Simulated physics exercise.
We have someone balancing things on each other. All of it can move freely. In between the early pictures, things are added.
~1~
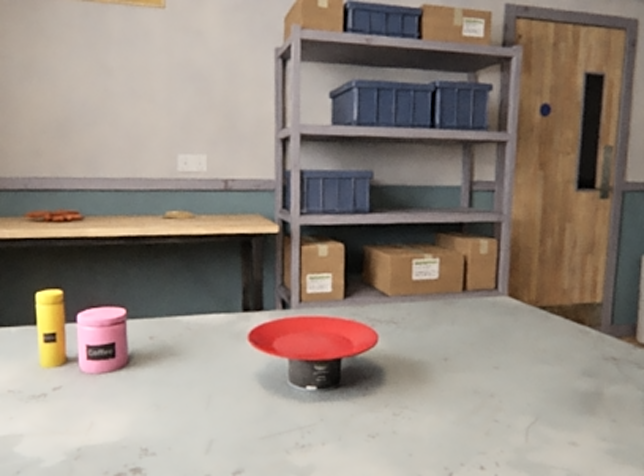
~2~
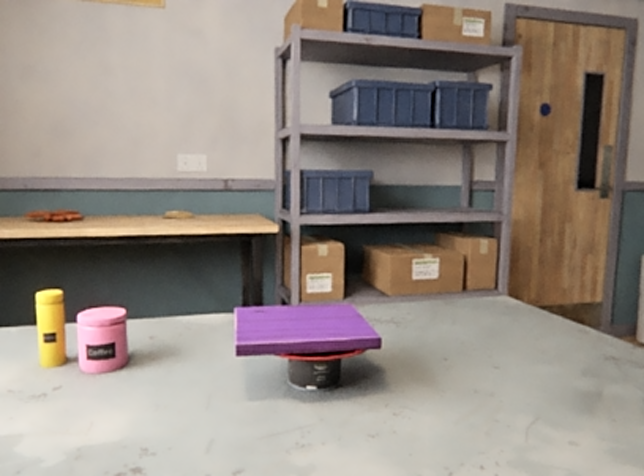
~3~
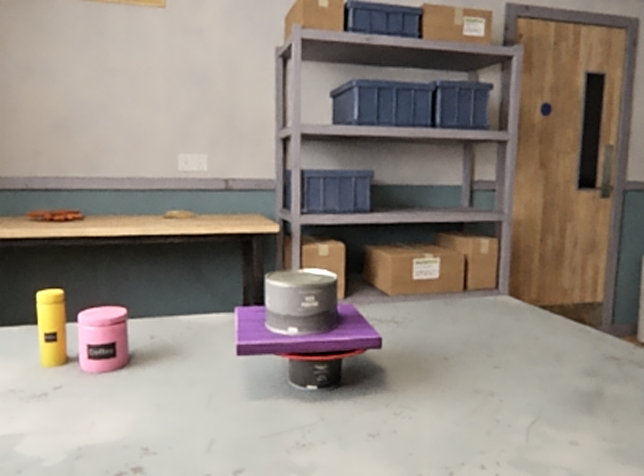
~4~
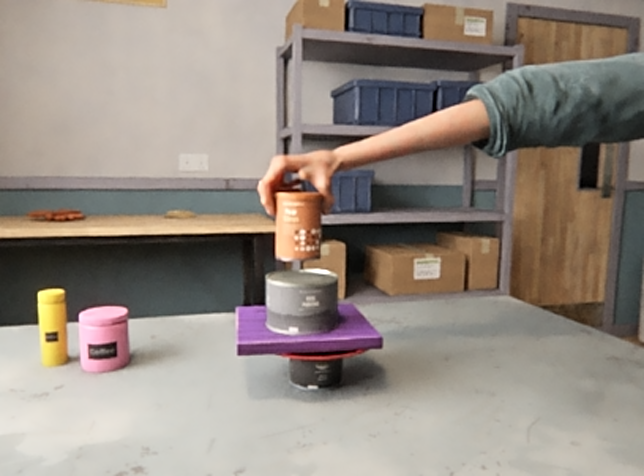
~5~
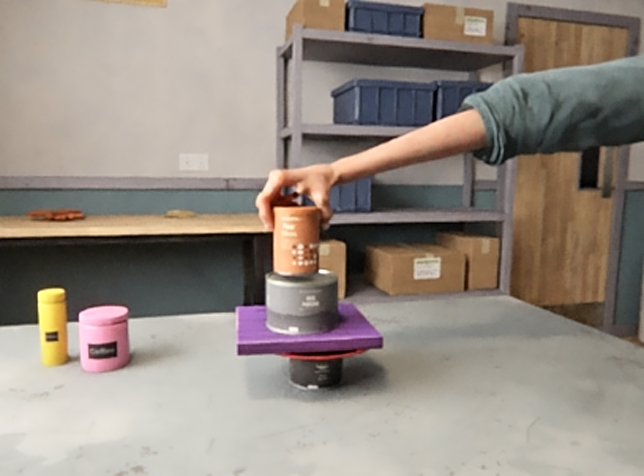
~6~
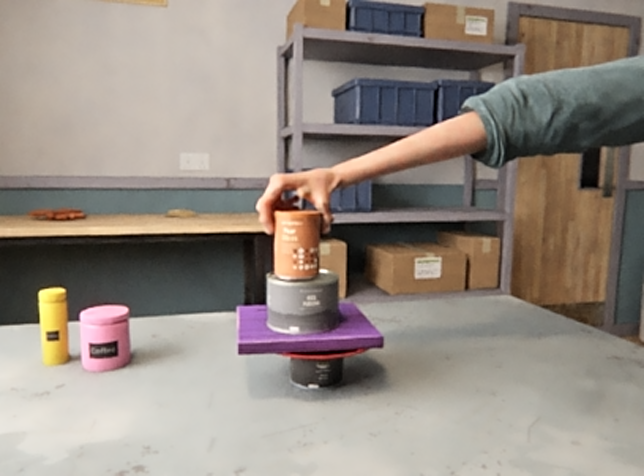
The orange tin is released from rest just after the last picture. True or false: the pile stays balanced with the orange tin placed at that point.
True.
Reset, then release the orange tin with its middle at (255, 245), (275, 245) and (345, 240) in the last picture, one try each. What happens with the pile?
Try one: It topples; try two: It stands firm; try three: It topples.
Then, 0.10 s after the last picture, things are still on the move.
Then, 0.20 s after the last picture, nothing has stirred.
Then, 0.60 s after the last picture, orange tin resting near (297, 245).
At rest, all 7 in place. Seen from the same camera at the end, orange tin near (297, 245). The pile stays up.
